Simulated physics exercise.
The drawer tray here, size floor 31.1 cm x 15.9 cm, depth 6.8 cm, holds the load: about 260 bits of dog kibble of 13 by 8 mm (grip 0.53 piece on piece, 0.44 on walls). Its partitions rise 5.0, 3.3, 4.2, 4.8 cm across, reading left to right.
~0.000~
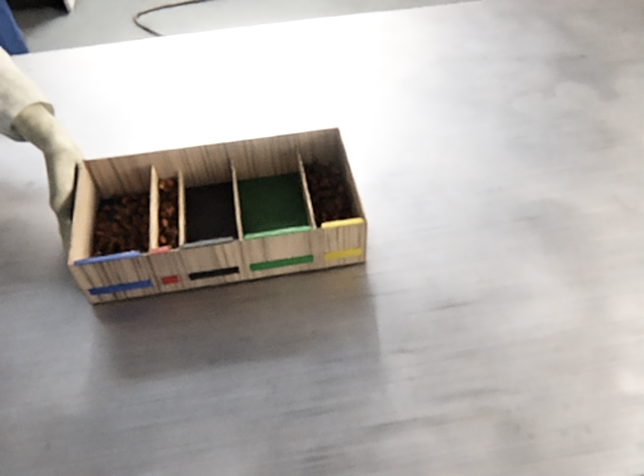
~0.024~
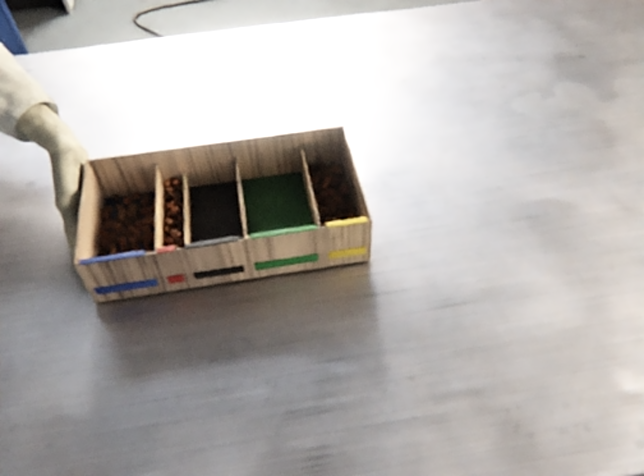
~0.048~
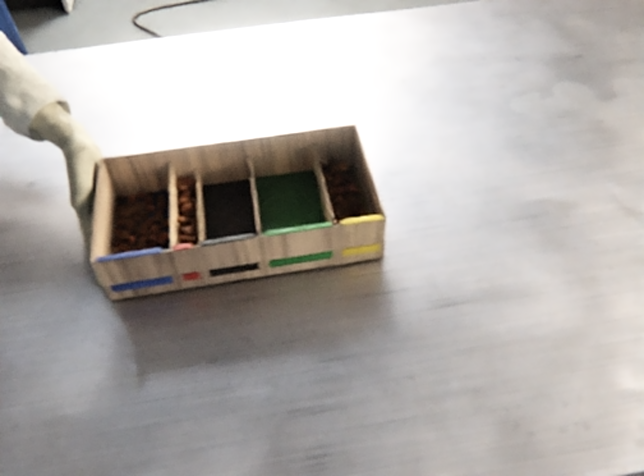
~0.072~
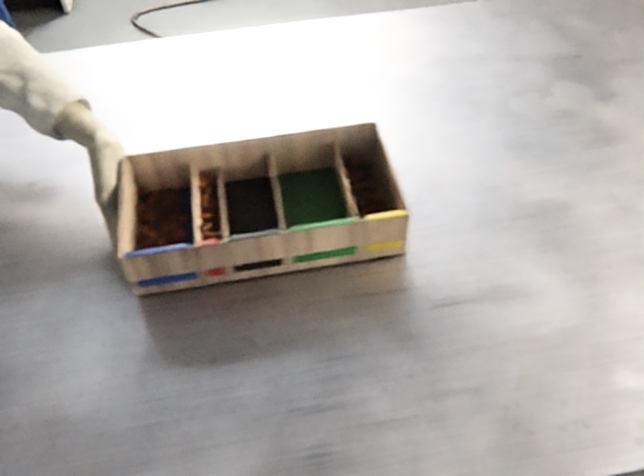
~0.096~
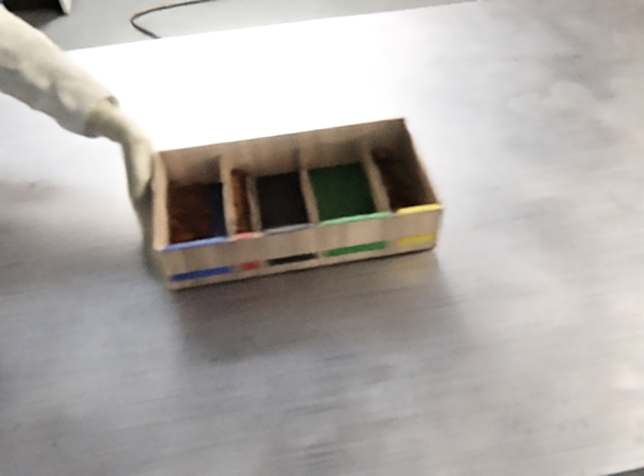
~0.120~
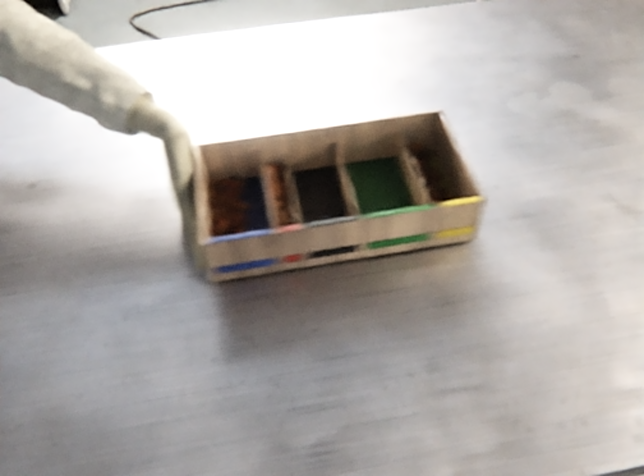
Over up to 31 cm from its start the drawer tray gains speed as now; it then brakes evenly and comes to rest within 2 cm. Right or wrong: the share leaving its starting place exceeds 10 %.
Right.
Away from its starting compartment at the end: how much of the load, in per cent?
Some 15 in a hundred.
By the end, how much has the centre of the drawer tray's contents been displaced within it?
About 0.5 cm.
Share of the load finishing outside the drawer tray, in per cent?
5 %.
After 0.19 s, tilt 0 degrees; red 30 %, yellow 35 %, blue 35 %; 0 % away from where they began.
Then, at 0.24 s, tilt 0 degrees; red 30 %, yellow 35 %, blue 30 %; 0 % away from where they began.
After 0.29 s, tilt 0 degrees; red 30 %, yellow 35 %, blue 30 %, in the air 5 %; 10 % away from where they began.
After 0.34 s, tilt 0 degrees; red 30 %, yellow 30 %, blue 25 %, green 5 %, in the air 10 %; 15 % away from where they began.
By 1.4 s all is still; red 30 %, black 5 %, yellow 30 %, outside 5 %, blue 25 %, green 5 %; 15 % away from where they began.
